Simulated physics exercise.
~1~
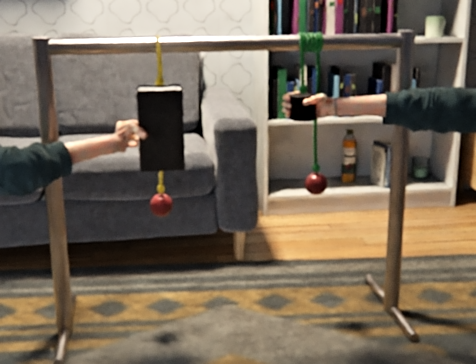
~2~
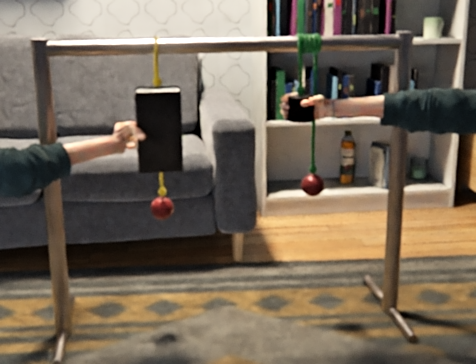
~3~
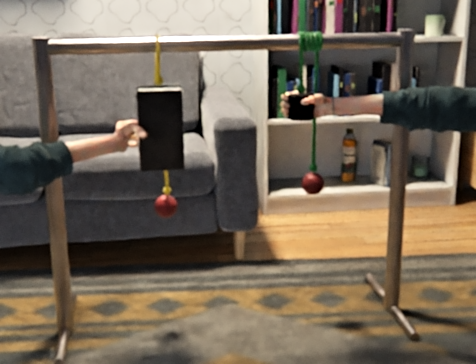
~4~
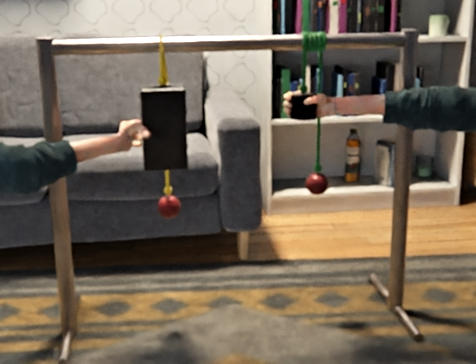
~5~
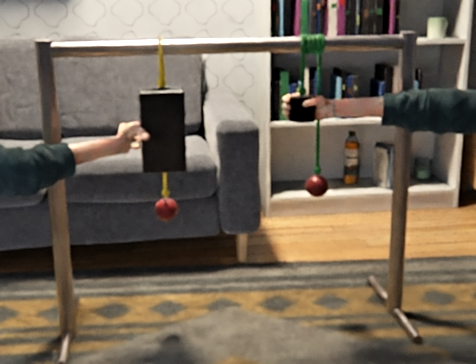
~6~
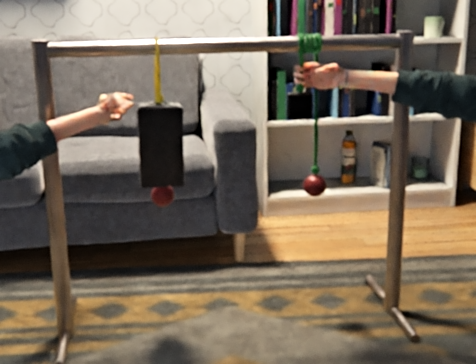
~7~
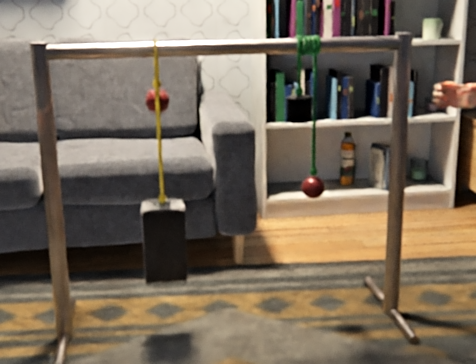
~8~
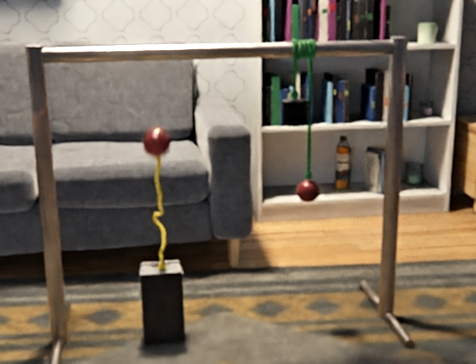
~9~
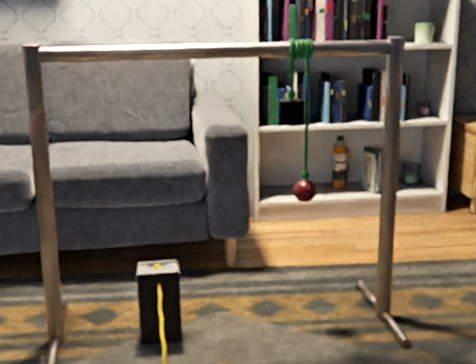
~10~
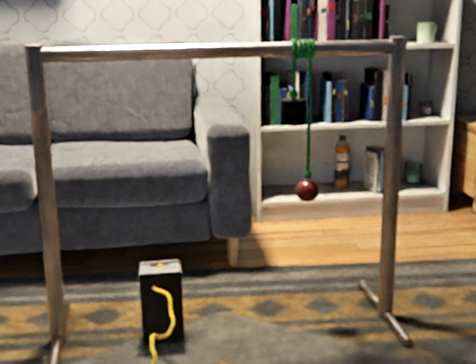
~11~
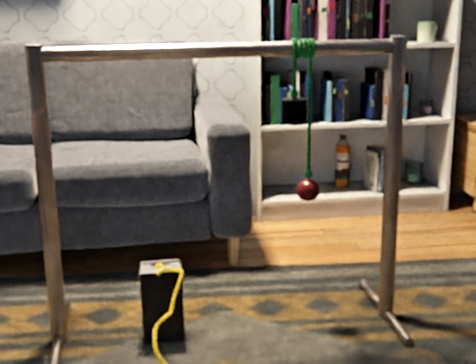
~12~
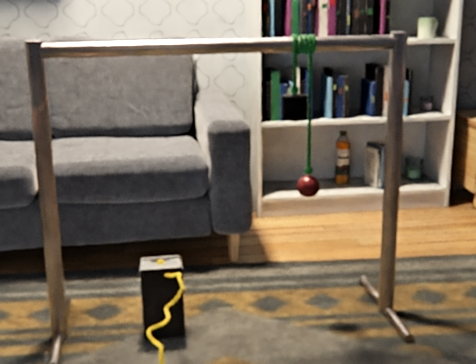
In a living room, hands release two hanging objects; the left drops, the right stays hanging.
